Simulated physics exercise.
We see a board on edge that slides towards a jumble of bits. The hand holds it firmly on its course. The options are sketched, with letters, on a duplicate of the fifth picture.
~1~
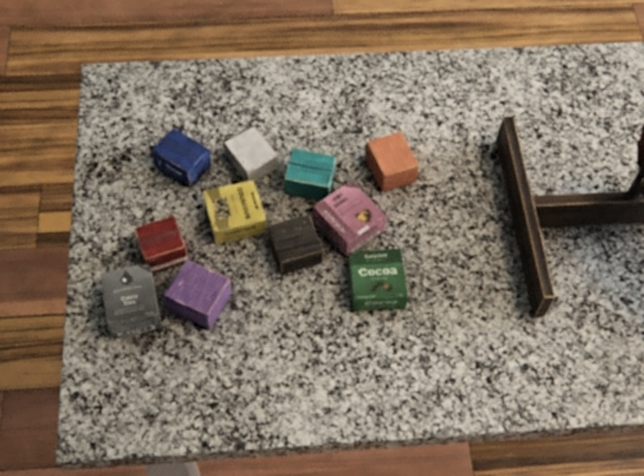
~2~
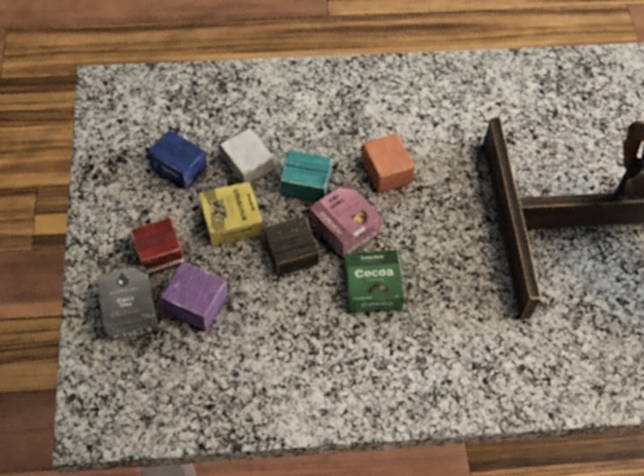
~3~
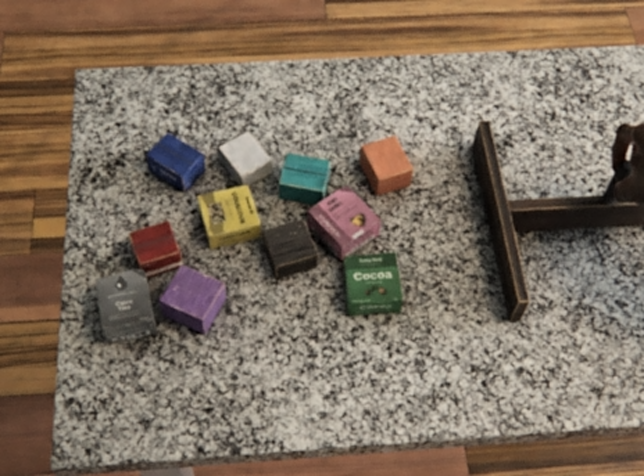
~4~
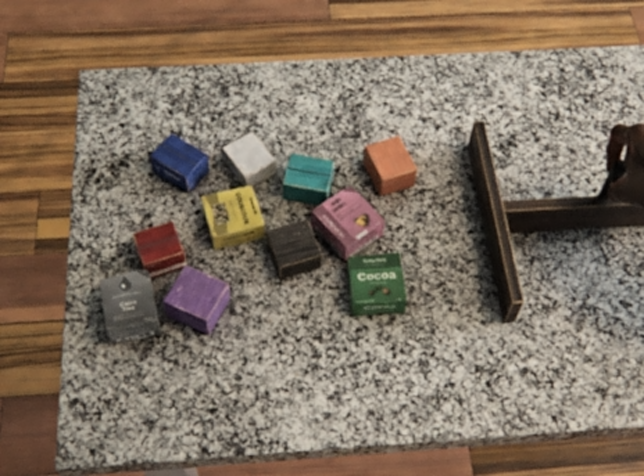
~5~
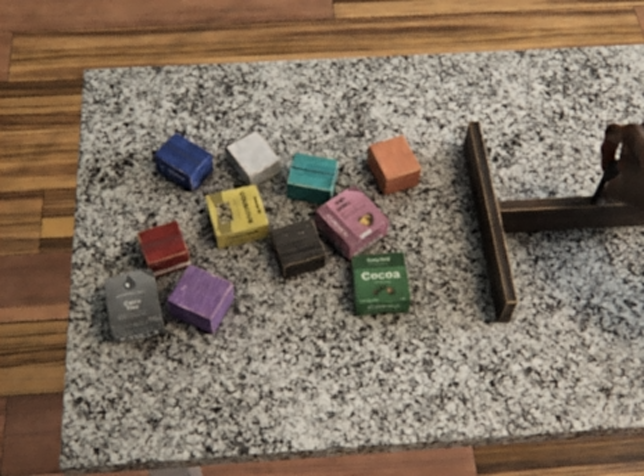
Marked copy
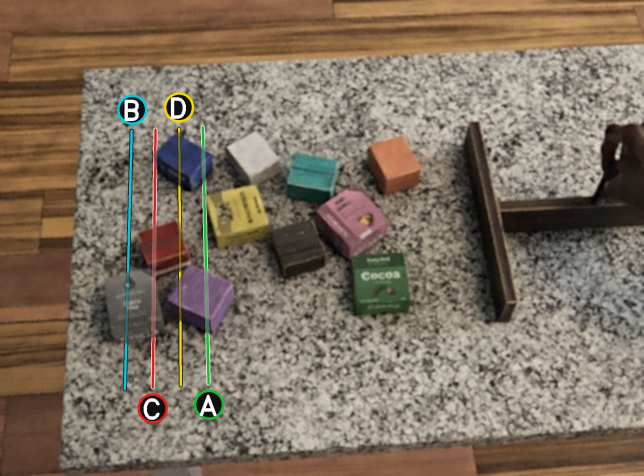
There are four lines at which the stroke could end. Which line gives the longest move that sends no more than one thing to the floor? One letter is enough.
No second one falls up to A.
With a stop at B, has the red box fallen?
Yes.
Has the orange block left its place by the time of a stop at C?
Yes.
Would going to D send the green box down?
No.
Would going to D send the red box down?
By then, yes.
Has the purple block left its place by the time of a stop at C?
By then, yes.
On the marked copy, A at (205, 245); B at (129, 250); C at (154, 248); D at (180, 247).
Taking A. A third of the way, board (391, 212); green box (362, 285); orange block (355, 165).
Two thirds of the way, board (287, 218); red box (151, 256); blue box (156, 155).
When it is over, board (208, 222); grey box (71, 326); red box (79, 255); none fallen.
As for the rest, B drops seven; C drops four; D drops three.
